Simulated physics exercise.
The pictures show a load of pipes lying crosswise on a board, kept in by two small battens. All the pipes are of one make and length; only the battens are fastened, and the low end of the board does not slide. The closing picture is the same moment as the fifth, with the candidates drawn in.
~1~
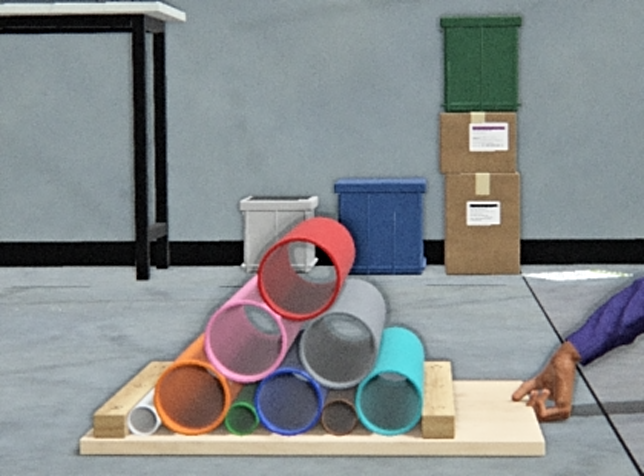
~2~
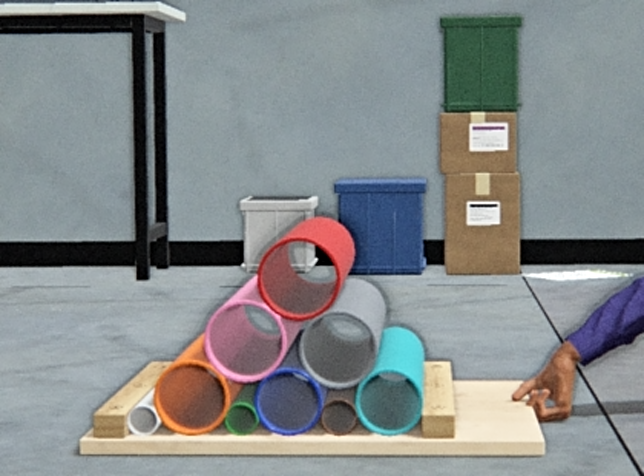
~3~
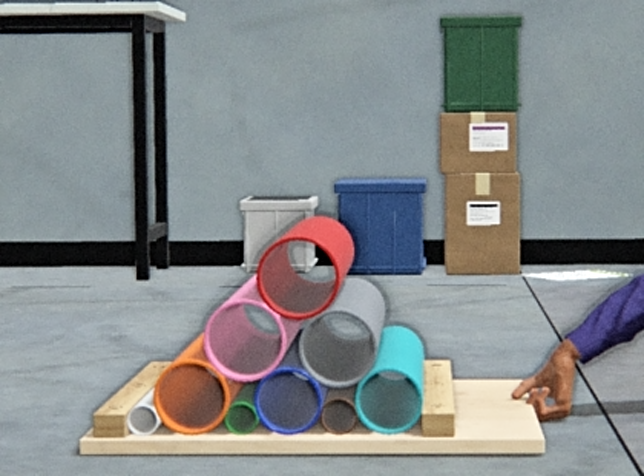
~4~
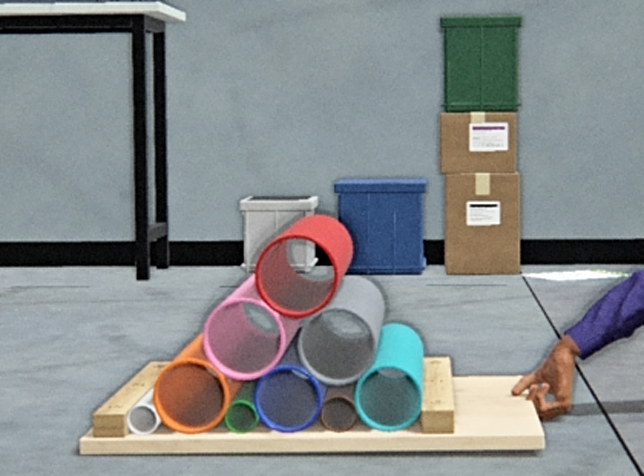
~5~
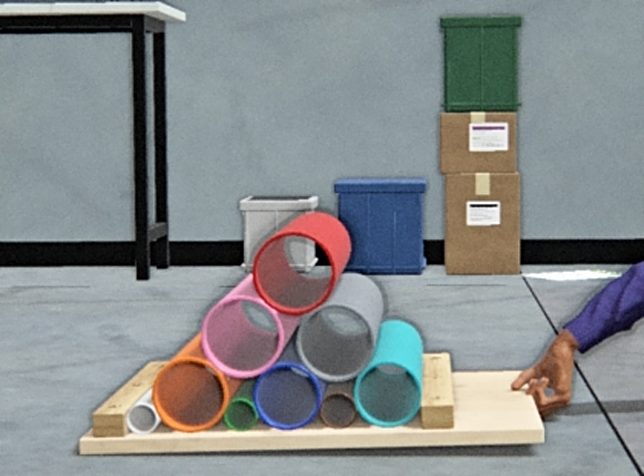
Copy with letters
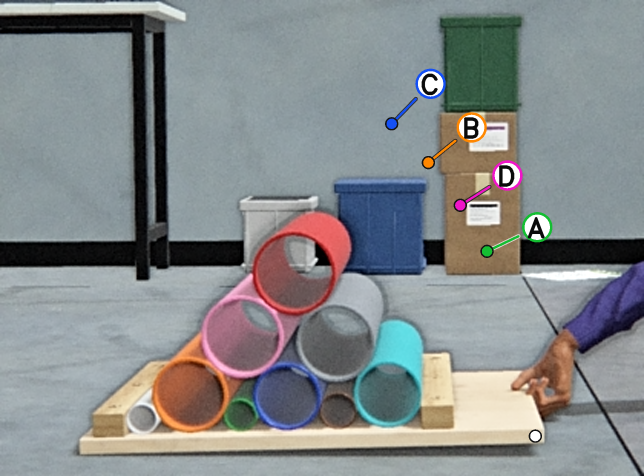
Stacked coloured pipes resting between two battens on a board, a hand at the right end slowly raising it slightly.
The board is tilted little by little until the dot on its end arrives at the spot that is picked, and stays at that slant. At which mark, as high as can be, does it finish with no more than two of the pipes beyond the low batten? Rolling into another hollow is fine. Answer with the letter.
At most to B.
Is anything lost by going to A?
At A: No.
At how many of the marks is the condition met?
Three of the four.
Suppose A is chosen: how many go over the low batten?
It comes to none.
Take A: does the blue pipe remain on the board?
The blue pipe: Yes.
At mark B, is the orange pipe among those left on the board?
Yes.
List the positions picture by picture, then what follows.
In the first frame, grey pipe (338, 350); pink pipe (245, 341); red pipe (299, 279).
In the second frame, red pipe (299, 279); board (321, 404).
In the third frame, board (321, 403); turquoise pipe (389, 401); blue pipe (288, 402).
In the fourth frame, board (321, 401); orange pipe (190, 397).
In the fifth frame, board (321, 398); orange pipe (190, 395).
On the marked copy, A at (487, 251); B at (428, 163); C at (392, 124); D at (460, 205); the white dot at (535, 436).
Taking B. A third of the way, board at 20°.
Two thirds of the way, board at 38°.
When it is over, board at 39°, none over the low batten.
As for the rest, A none over the low batten; C five over the low batten; D none over the low batten.
